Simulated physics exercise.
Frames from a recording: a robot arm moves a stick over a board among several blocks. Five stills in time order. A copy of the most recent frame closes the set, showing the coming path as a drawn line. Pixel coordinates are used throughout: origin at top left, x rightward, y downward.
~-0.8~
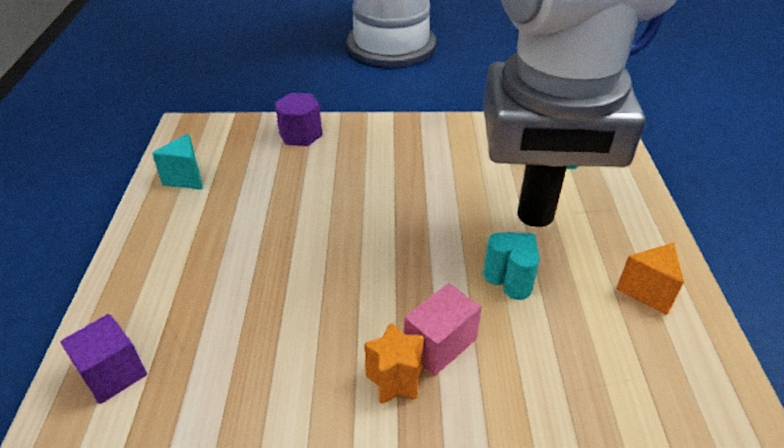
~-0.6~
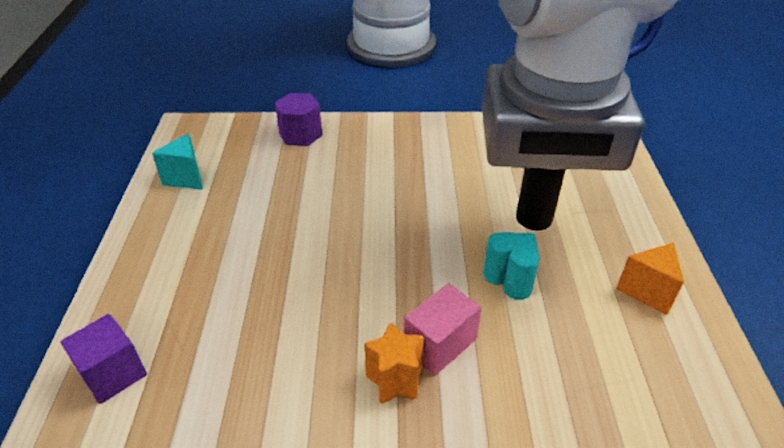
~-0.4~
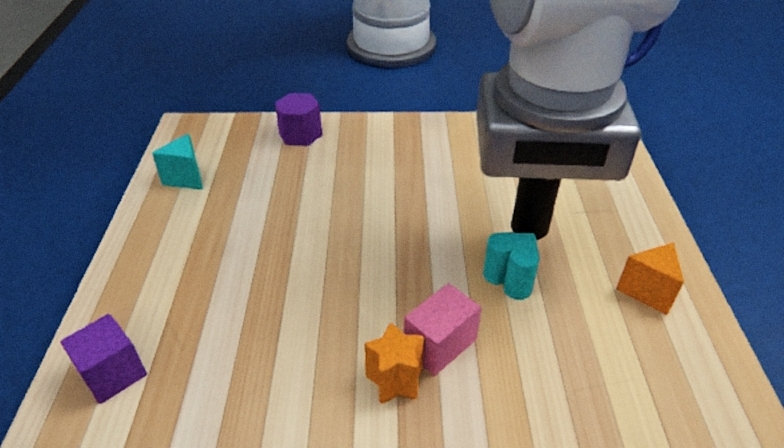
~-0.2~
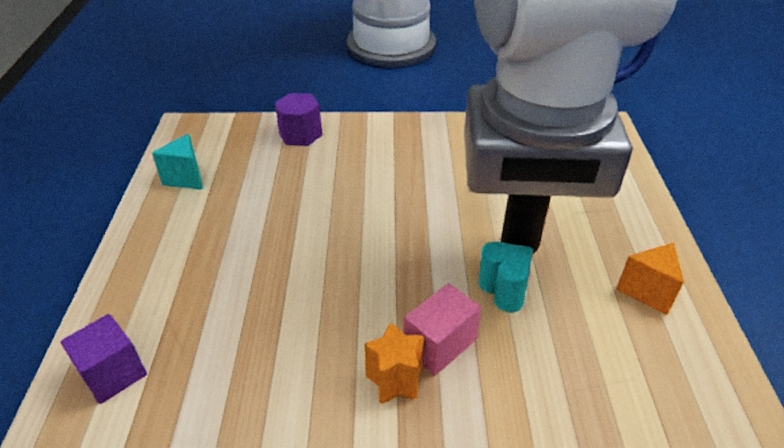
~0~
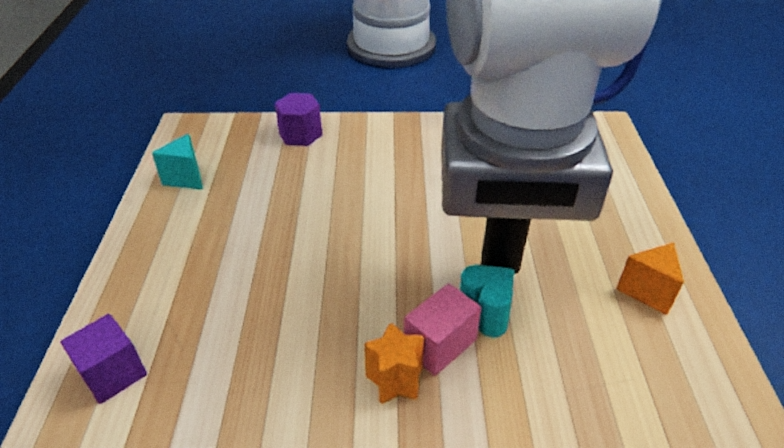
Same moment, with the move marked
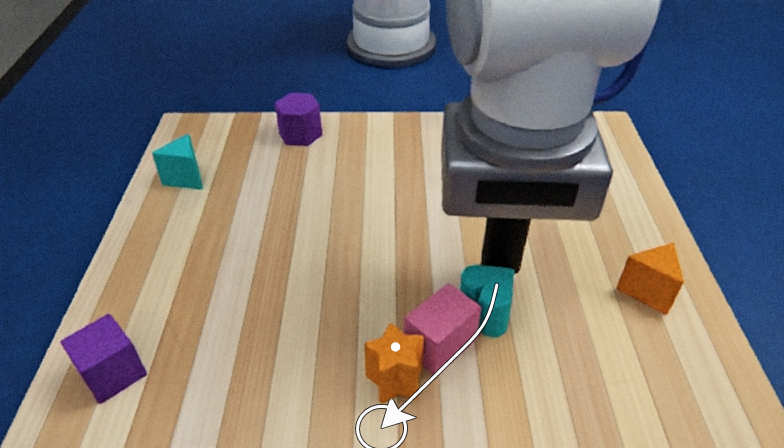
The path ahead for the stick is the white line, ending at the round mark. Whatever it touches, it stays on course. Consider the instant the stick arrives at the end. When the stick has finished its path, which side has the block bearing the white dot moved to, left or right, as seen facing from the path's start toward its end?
Goes right.
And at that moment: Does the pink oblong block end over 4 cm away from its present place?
That would be a yes.
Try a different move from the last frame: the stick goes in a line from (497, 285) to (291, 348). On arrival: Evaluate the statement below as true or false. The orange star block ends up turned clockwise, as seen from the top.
Verdict: True.
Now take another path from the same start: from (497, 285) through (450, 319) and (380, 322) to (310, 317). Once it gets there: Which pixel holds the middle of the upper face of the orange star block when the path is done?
Somewhere near (362, 370).
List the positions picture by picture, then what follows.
Stick tip (536, 215); block tops, orange star block (396, 347); pink oblong block (443, 311); turquoise heart block (517, 246), in the first picture.
Stick (534, 218); blocks unchanged, in the second picture.
Stick (530, 228); blocks unchanged, in the third picture.
Stick (520, 243); turquoise heart block (510, 257), in the fourth picture.
Stick (501, 264); orange star block (396, 347); pink oblong block (443, 311); turquoise heart block (492, 281), in the fifth picture.
Path on the board, from (497, 285) through (457, 355) to (382, 428); the dot is on the orange star block.
On the path given first. One third of the way, stick (481, 312); orange star block (351, 368), turned 15° clockwise; pink oblong block (414, 345), turned 25° clockwise; turquoise heart block (470, 335), turned 15° clockwise.
Two thirds of the way, stick (434, 358); orange star block (298, 386), turned 60° clockwise; pink oblong block (362, 394), turned 40° clockwise; turquoise heart block (432, 388).
At the end, stick (381, 408); orange star block (266, 387), turned 90° clockwise; pink oblong block (315, 423), turned 60° clockwise; turquoise heart block (422, 429), turned 60° anticlockwise.
